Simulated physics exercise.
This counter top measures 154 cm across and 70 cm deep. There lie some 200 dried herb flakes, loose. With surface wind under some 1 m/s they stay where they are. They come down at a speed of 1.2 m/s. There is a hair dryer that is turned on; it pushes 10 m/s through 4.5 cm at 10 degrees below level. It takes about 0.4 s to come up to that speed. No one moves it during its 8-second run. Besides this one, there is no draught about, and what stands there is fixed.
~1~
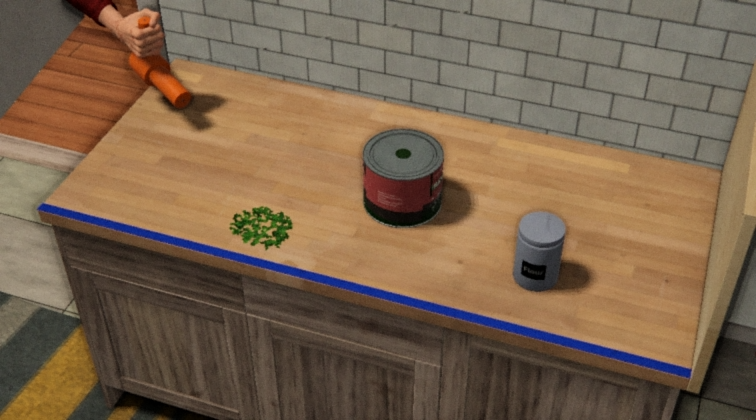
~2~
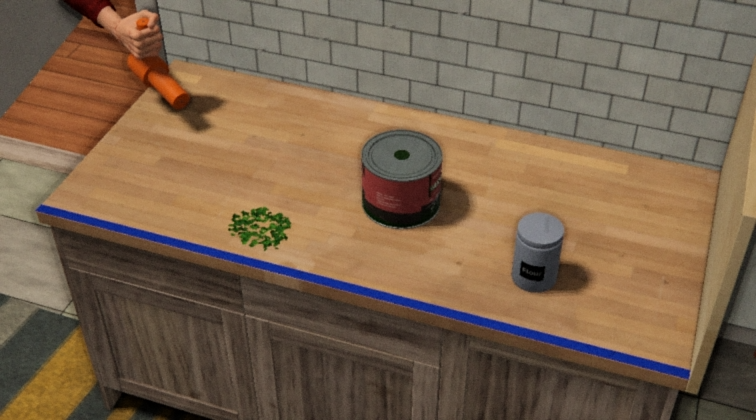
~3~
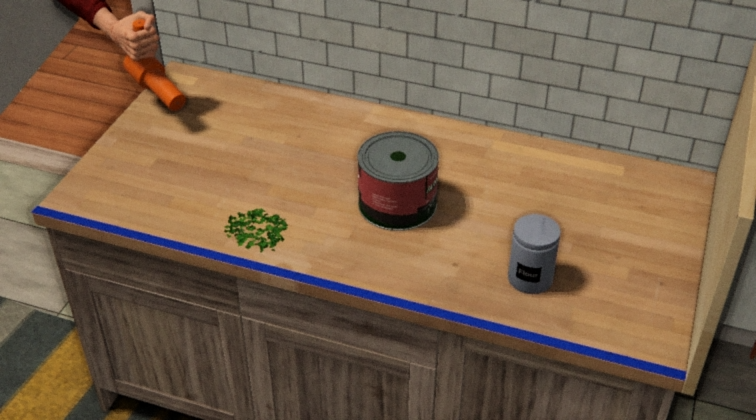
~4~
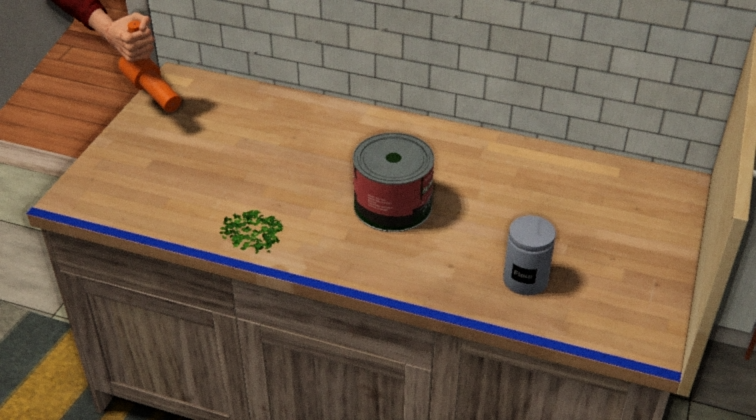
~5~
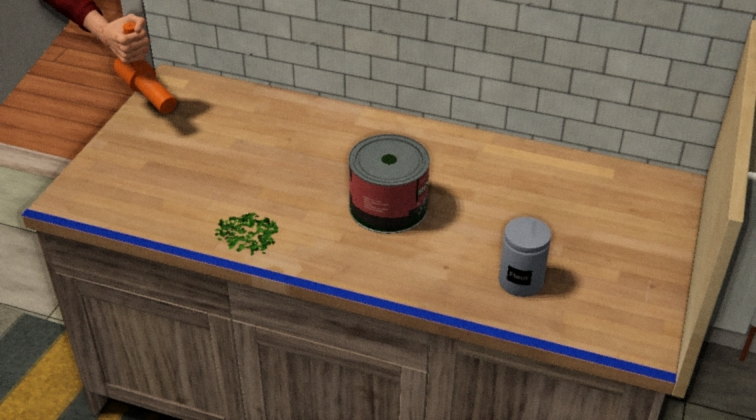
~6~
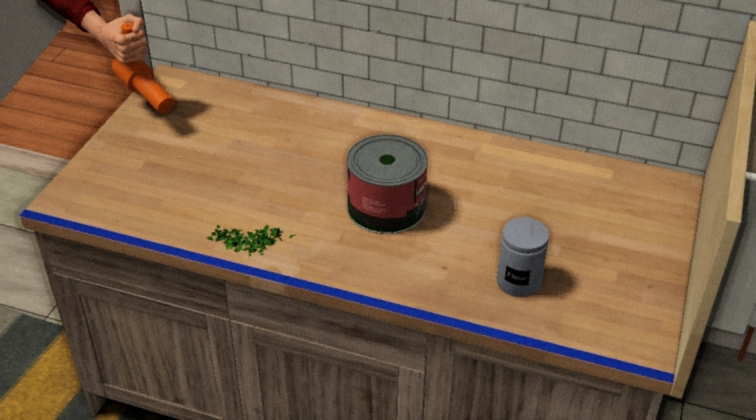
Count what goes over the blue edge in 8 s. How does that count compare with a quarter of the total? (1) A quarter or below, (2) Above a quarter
Above a quarter.
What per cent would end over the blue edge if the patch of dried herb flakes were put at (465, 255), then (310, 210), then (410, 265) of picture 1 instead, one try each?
About 20, 80 and 80 in a hundred, in that order.
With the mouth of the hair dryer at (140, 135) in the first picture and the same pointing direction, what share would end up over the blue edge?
Estimate: About 40 %.
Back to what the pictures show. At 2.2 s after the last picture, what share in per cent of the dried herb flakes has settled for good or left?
About 100 %.
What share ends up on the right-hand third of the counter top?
Share at the end: Close to 0 %.
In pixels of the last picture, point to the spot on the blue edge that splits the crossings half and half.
Around (266, 279).
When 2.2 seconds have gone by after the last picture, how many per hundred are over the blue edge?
Share: Approx. 100 %.
Then, 1.2 s after the last picture, 100 % are over the blue edge; 100 % have settled or left.
Then, 2.2 s after the last picture, 100 % are over the blue edge; 100 % have settled or left.
Then, 4.0 s after the last picture, 100 % are over the blue edge; 100 % have settled or left.
Then, 7.6 s after the last picture, at the end, 100 % are over the blue edge.
